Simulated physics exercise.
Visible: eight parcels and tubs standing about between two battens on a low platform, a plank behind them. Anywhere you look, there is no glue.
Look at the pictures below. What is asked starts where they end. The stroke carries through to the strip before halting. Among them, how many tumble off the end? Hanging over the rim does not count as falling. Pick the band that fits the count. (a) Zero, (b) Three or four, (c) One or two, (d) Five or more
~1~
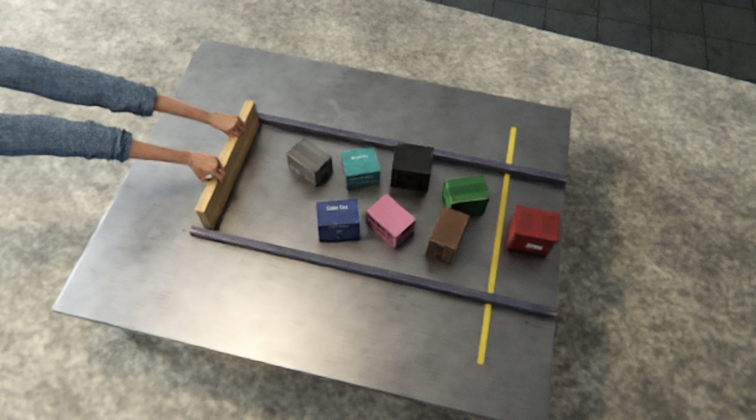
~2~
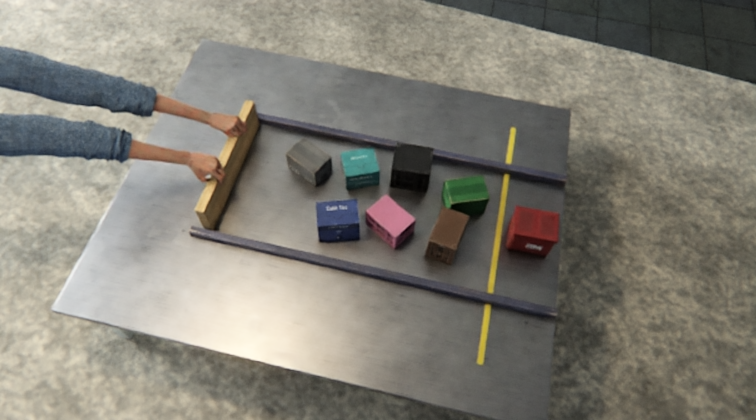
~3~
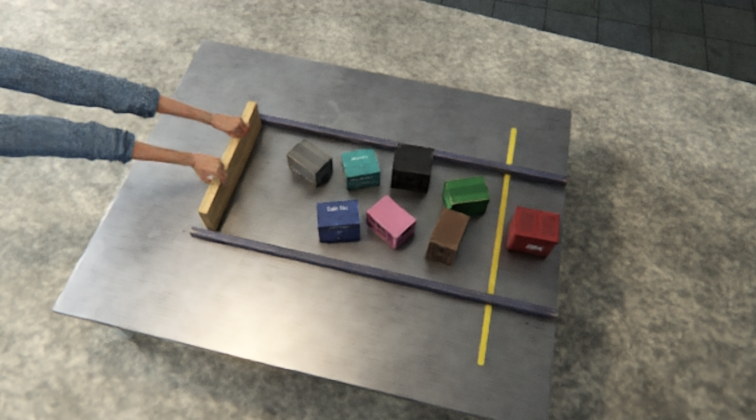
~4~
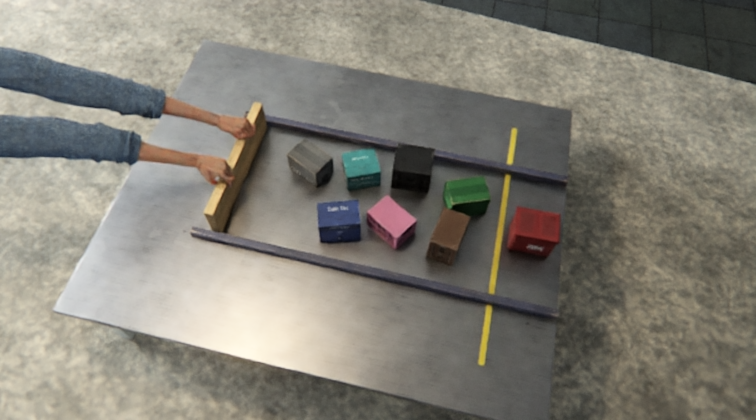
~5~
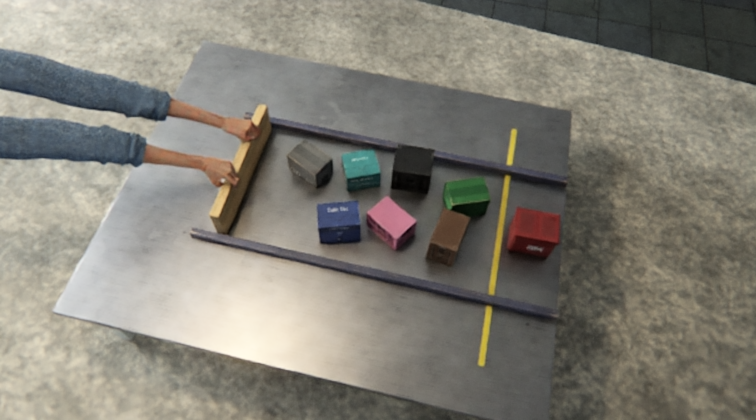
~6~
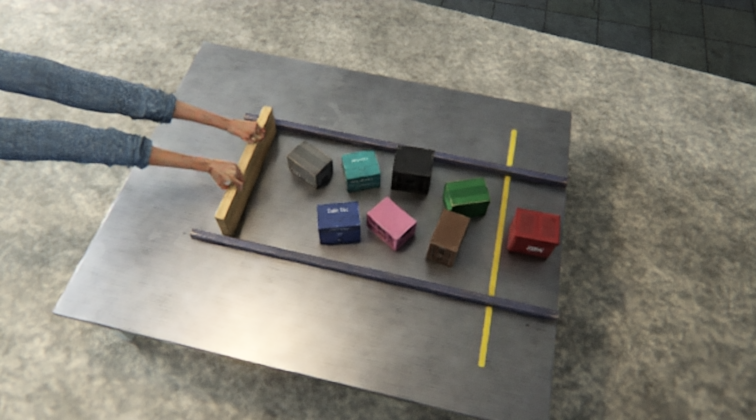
(b) Three or four.
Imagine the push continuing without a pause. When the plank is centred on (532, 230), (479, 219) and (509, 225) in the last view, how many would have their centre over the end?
First 5, then 4, finally 5.
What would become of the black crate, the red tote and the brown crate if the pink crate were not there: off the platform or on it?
The black crate goes over; the red tote is lost; the brown crate is kept.
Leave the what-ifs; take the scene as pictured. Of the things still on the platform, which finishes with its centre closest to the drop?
Answer: The turquoise box.
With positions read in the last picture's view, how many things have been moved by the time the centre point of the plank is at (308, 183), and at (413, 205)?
At first I count 2, and then 8.
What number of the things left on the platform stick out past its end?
The total would be 2.
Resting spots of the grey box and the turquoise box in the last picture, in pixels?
Final positions - grey box around (525, 204), turquoise box around (562, 204).
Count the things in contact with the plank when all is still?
The figure is 2.
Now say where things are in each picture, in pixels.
The first picture shows red tote (532, 232); green parcel (465, 197); brown crate (447, 236); plank (230, 164); tape (499, 232).
The second picture shows green parcel (465, 197); grey box (310, 162).
The third picture shows brown crate (447, 237); plank (233, 165).
The fourth picture shows red tote (533, 233); pink crate (391, 222).
The fifth picture shows green parcel (466, 198); black crate (413, 169).
The sixth picture shows red tote (533, 234); green parcel (466, 199); brown crate (448, 238); plank (248, 170); tape (500, 234).
Soon after, none off yet; red tote at rest near (533, 234); green parcel at rest near (466, 199); brown crate at rest near (448, 238).
Then, none off yet; red tote moved a little near (555, 247); green parcel moved about its own width near (520, 217); brown crate moved about its own width near (480, 244).
Further on, one off so far; red tote falling near (590, 323); green parcel moved well along near (571, 226); brown crate moved well along near (545, 245).
By the end, the number that fall off is three or four; fallen, black crate, brown crate, green parcel and red tote.
